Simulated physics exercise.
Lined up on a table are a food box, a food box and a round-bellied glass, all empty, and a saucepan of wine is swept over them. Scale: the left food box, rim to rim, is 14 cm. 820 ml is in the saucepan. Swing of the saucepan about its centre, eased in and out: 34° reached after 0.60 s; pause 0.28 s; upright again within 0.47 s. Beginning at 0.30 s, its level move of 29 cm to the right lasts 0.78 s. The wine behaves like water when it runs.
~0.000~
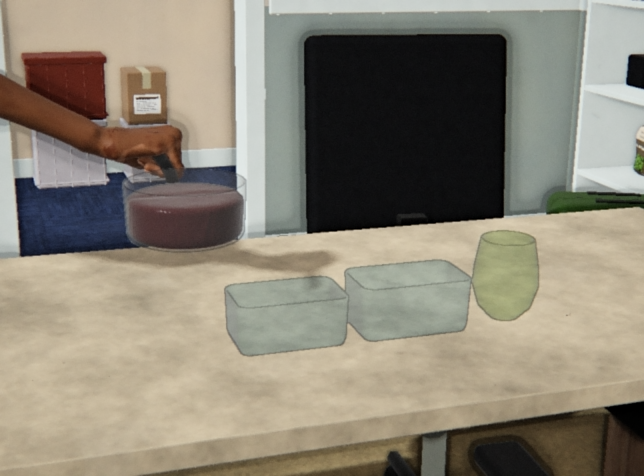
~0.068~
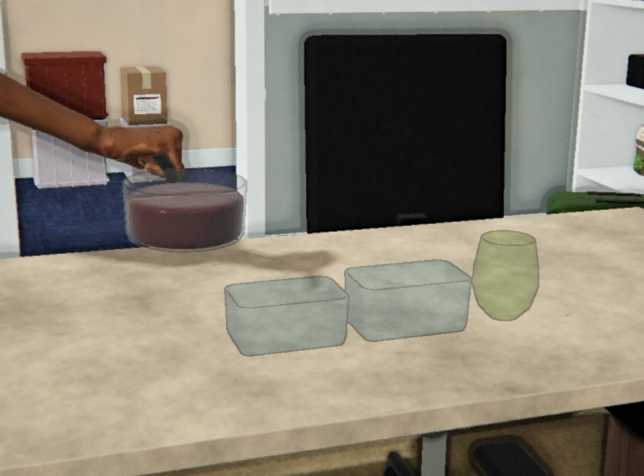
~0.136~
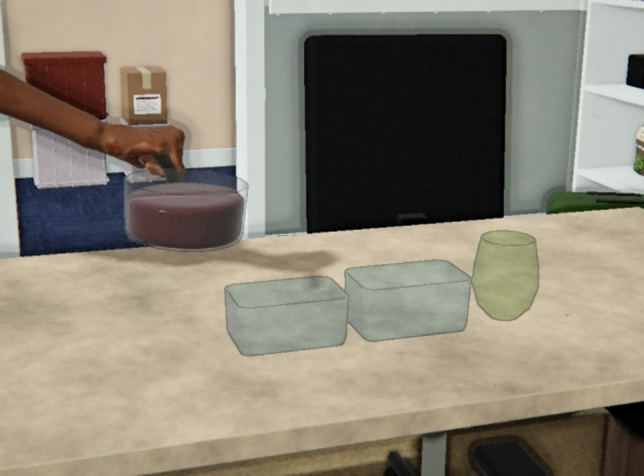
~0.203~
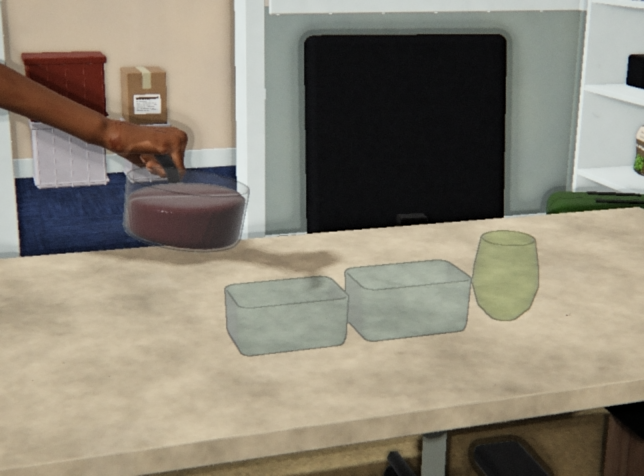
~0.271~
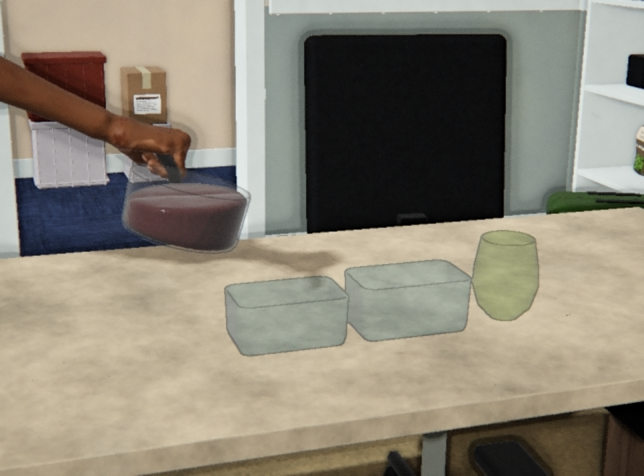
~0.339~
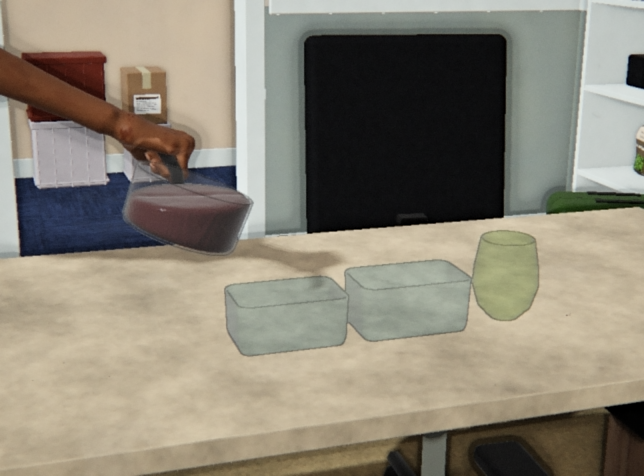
A hand tilts a clear pan of dark red liquid rightward above a table with containers.
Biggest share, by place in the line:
Last.
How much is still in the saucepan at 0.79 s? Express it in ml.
640 ml.
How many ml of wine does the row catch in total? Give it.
Around 160 ml in all.
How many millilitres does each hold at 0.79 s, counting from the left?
I'd put it at some 0 ml left, 20 ml in the middle and 0 ml right.
Then, 0.60 s in, the tilt is 34° and from the left they hold 0 ml, 0 ml, 0 ml, the saucepan 805 ml, and 0 ml is on the table.
Then, 0.79 s in, the tilt is 34° and from the left they hold 0 ml, 20 ml, 0 ml, the saucepan 635 ml, and 0 ml is on the table.
Then, 0.99 s in, the tilt is 29° and from the left they hold 0 ml, 50 ml, 25 ml, the saucepan 490 ml, and 100 ml is on the table.
Then, 1.21 s in, the tilt is 7° and from the left they hold 0 ml, 50 ml, 100 ml, the saucepan 460 ml, and 175 ml is on the table.
Finally, from the left they hold 0 ml, 50 ml, 110 ml, the saucepan 460 ml, and 195 ml is on the table.
